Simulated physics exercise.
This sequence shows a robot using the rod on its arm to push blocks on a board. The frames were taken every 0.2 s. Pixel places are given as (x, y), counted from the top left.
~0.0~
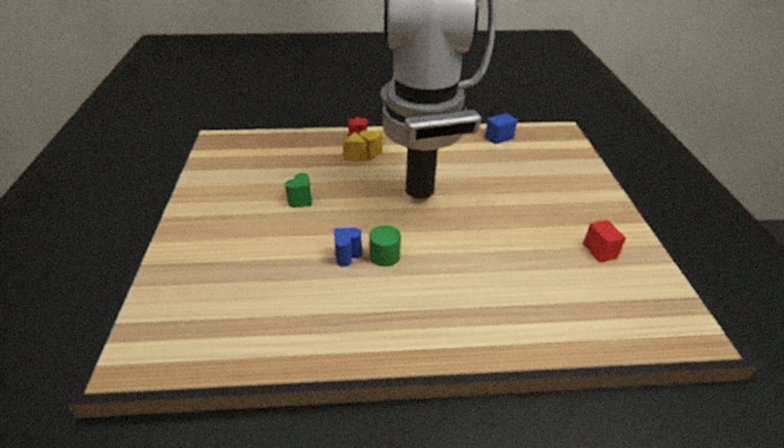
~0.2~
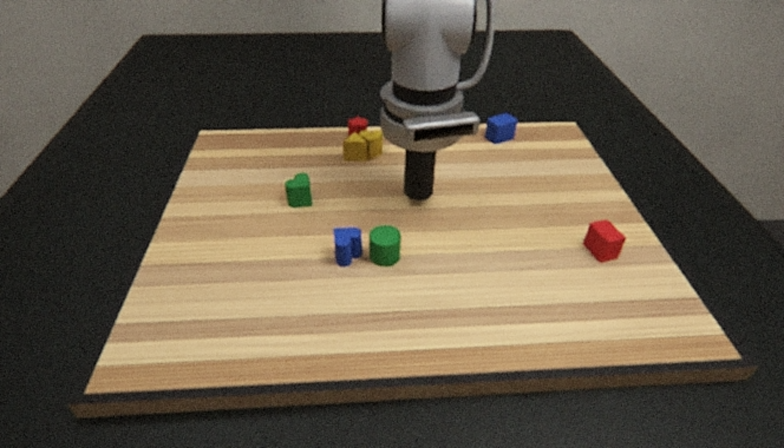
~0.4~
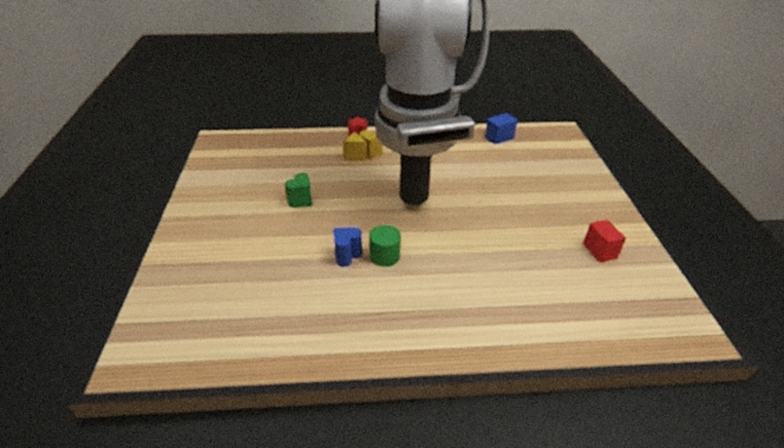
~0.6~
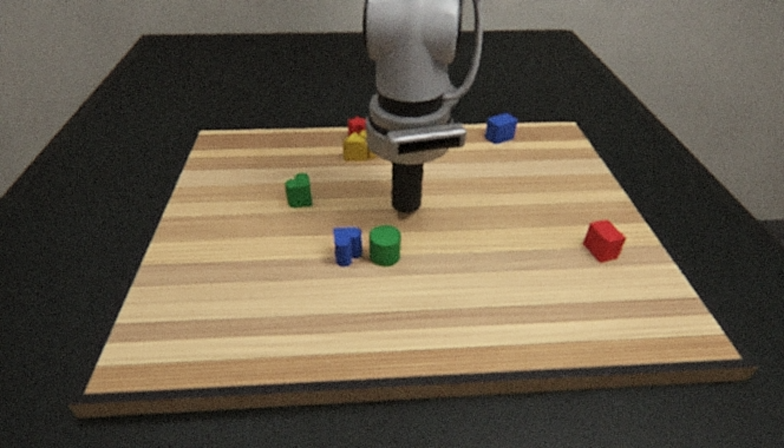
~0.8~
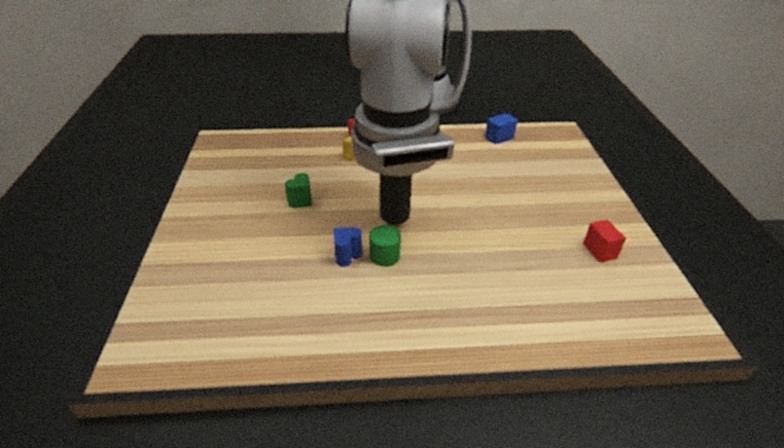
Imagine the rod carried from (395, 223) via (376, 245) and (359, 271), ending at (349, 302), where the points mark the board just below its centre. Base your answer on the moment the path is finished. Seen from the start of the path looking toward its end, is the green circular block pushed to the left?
Final answer: Yes.
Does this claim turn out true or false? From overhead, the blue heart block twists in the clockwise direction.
The statement is correct.
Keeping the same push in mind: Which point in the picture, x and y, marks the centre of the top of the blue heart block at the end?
It sits at (324, 246).
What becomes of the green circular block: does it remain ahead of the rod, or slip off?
Beside or behind, I predict.
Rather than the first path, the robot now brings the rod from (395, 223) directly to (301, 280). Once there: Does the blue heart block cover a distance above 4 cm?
Yes - that is the case.
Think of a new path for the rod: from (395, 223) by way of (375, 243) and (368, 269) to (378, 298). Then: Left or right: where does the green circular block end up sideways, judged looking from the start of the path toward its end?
Picture yourself facing from the start of the path to its end: The green circular block moves off to your left.
On the path given first. One third of the way, rod (376, 237); green circular block (382, 246).
Two thirds of the way, rod (359, 263); blue heart block (325, 246), turned 65° clockwise; green circular block (383, 268).
At the end, rod (348, 293); blue heart block (324, 246), turned 70° clockwise; green circular block (386, 276).
